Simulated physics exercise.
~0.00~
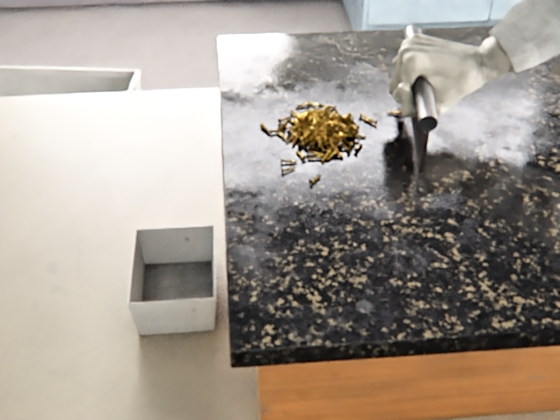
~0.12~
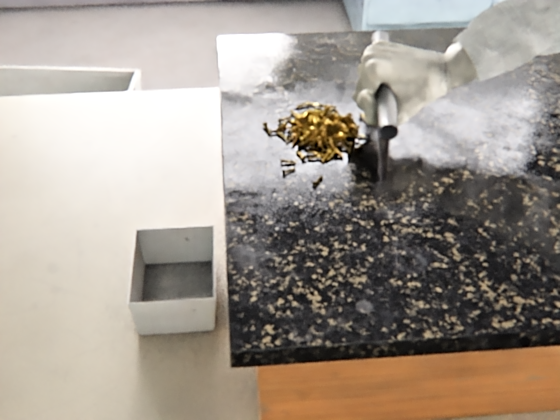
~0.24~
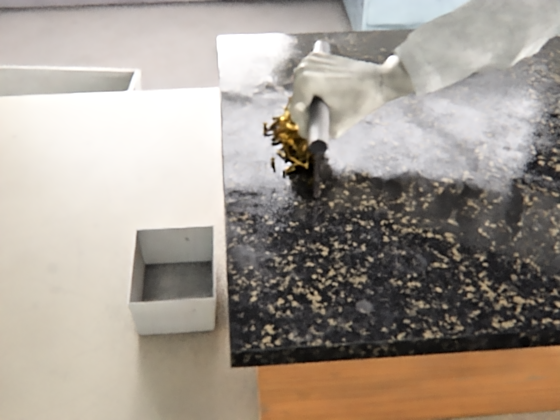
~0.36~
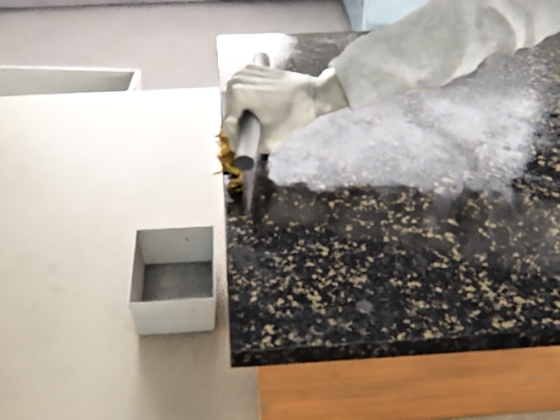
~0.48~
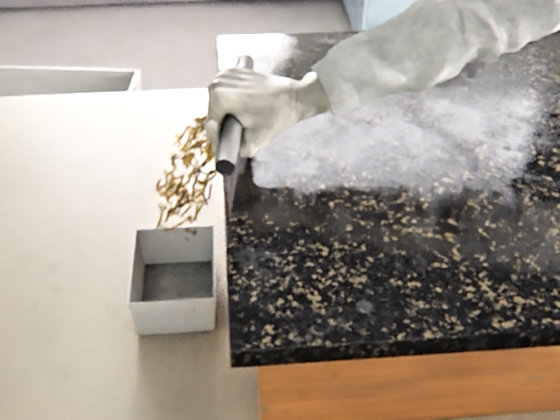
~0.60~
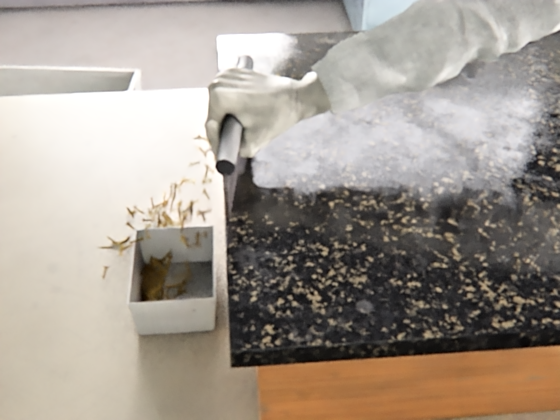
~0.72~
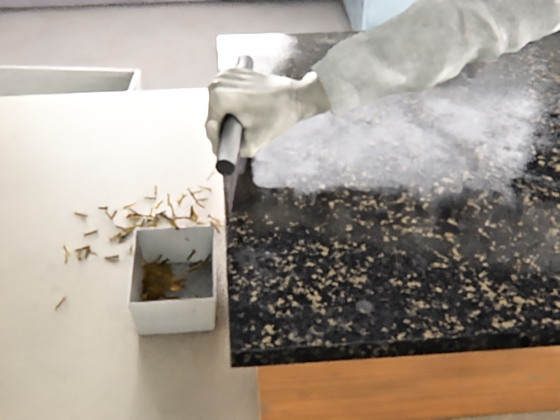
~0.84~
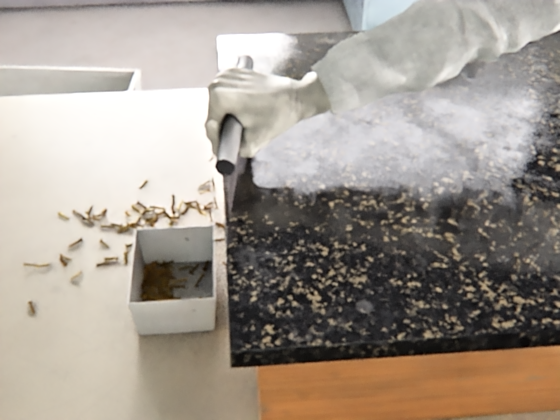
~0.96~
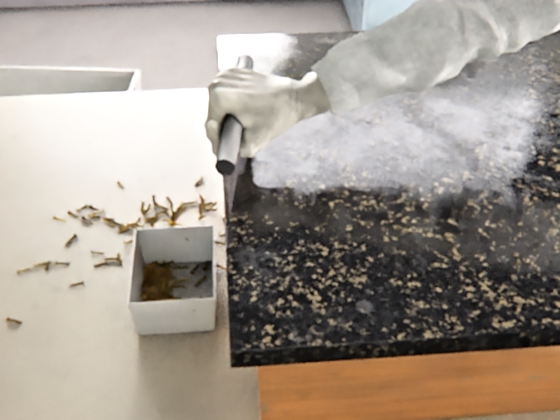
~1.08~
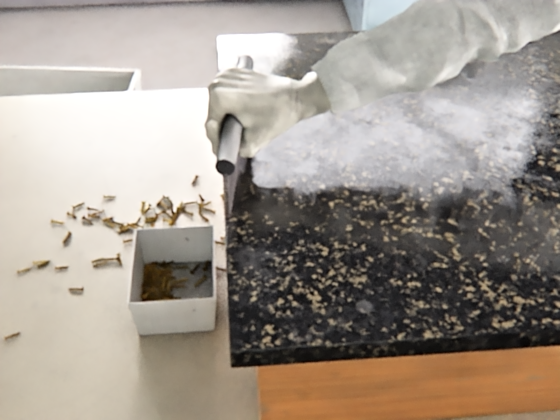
A pale-gloved hand holding a dark scraper moves left across a speckled black countertop dusted with white powder, seen from above at an angle. Ahead of it lies a heap of small brass-coloured screws, and below the counter's left edge a square white tin stands open on a pale surface. The blade reaches the heap and pushes it to the edge, where the hand stops. The screws spill over in a loose cluster, some dropping into the tin and others scattering around it. At the end, the counter is clear, with more screws strewn outside than inside the tin.
